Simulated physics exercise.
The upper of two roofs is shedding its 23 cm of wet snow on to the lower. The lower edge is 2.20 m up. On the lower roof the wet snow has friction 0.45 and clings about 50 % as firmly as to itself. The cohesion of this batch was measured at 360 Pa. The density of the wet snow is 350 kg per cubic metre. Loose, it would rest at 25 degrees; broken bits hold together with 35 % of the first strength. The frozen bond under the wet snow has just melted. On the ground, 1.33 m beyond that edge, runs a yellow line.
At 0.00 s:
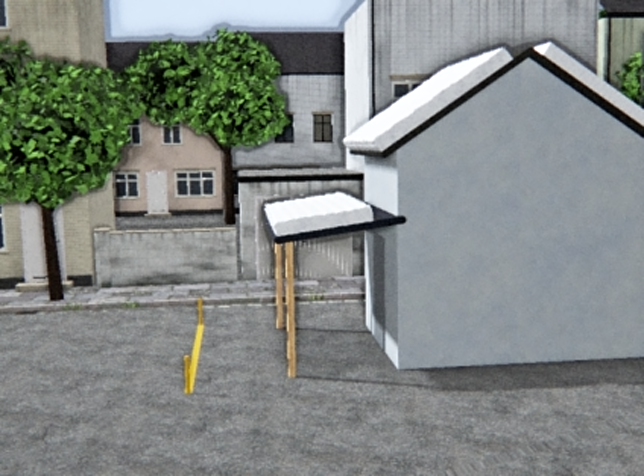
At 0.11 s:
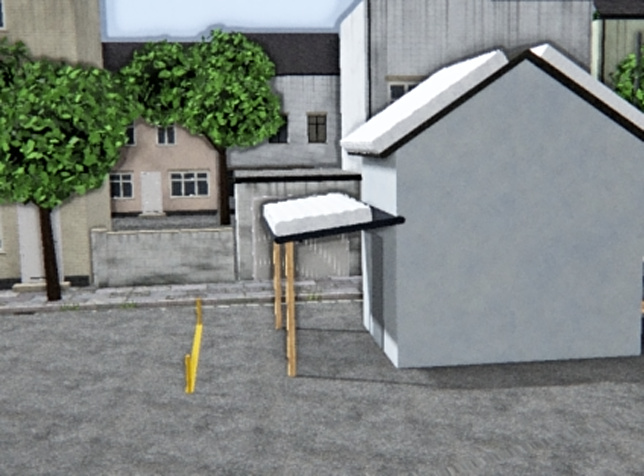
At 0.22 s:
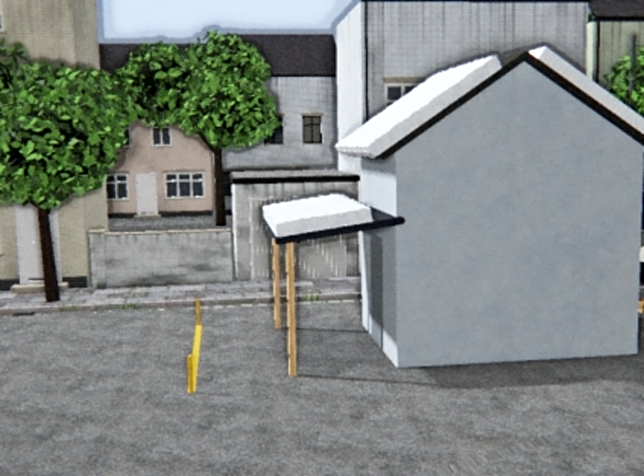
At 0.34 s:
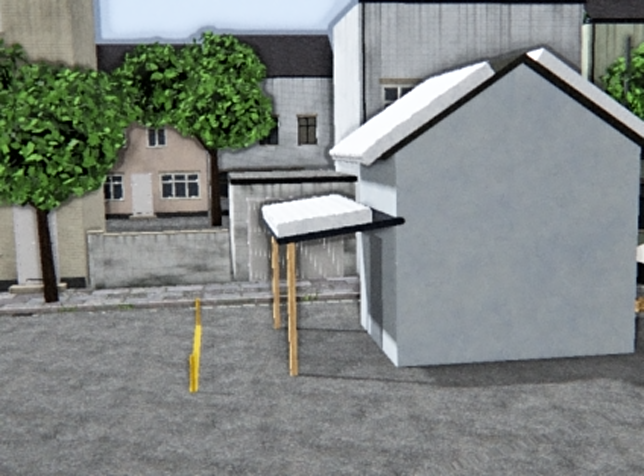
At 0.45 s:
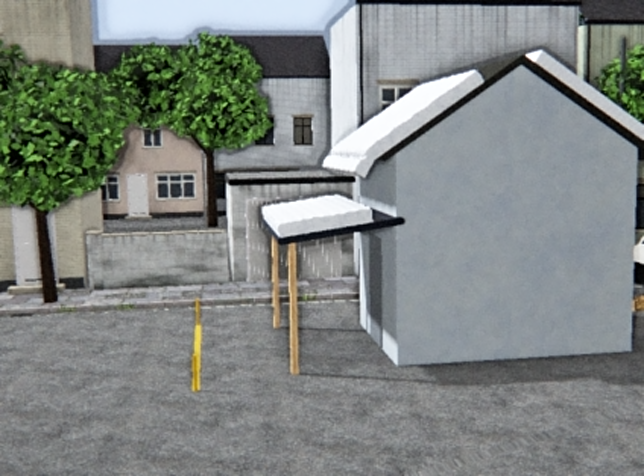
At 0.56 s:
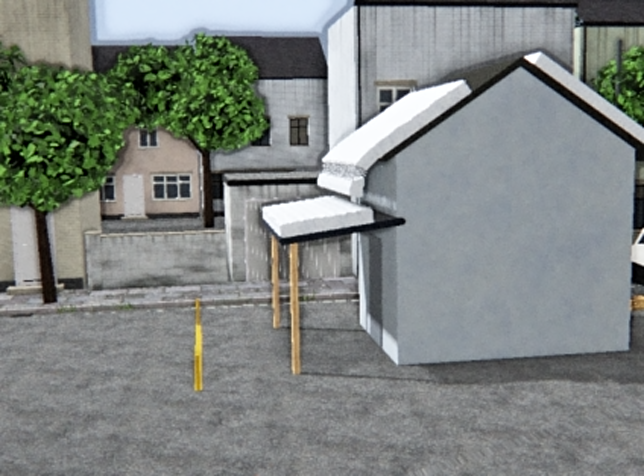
In a paved yard before houses and trees, white snow sliding left down a grey building's roof, its front edge drooping and cracking.
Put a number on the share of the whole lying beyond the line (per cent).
About 36 %.
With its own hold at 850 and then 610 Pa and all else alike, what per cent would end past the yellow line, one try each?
In that order: 12 %, 25 %.
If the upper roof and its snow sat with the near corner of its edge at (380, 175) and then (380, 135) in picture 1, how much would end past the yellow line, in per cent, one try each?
In that order: 16 %, 45 %.
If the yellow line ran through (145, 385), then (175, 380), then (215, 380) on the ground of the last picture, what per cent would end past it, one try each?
In turn about 18 %, 30 %, 45 %.
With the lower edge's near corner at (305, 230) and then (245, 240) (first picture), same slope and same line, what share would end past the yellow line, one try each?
In that order: 40 %, 25 %.
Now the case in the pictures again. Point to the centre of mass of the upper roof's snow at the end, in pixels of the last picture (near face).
Near (208, 327).
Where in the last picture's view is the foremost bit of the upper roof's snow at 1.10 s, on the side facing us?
Near (277, 223).
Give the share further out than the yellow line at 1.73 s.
Some 12 per cent.
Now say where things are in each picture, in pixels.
In the first picture, front end of the wet snow at (380, 150).
In the second picture, front end of the wet snow at (377, 152), its middle shifted 2.7 cm.
In the third picture, front end of the wet snow at (373, 143), its middle shifted 11 cm, 4 % of it past the upper edge, in one piece.
In the fourth picture, front end of the wet snow at (367, 157), its middle shifted 24 cm, 10 % of it past the upper edge, in one piece.
In the fifth picture, front end of the wet snow at (359, 167), its middle shifted 42 cm, 17 % of it past the upper edge, cracking.
In the sixth picture, front end of the wet snow at (351, 183), its middle shifted 67 cm, 27 % of it past the upper edge, cracking.
By 1.10 s, none is below the lower edge and 0 % is past the line.
By 1.73 s, 44 % is below the lower edge and 13 % is past the line.
By 2.37 s, 56 % is below the lower edge and 36 % is past the line.
By 3.00 s, 56 % is below the lower edge and 36 % is past the line.
By 3.30 s, at the end, 56 % is below the lower edge and 36 % is past the line.
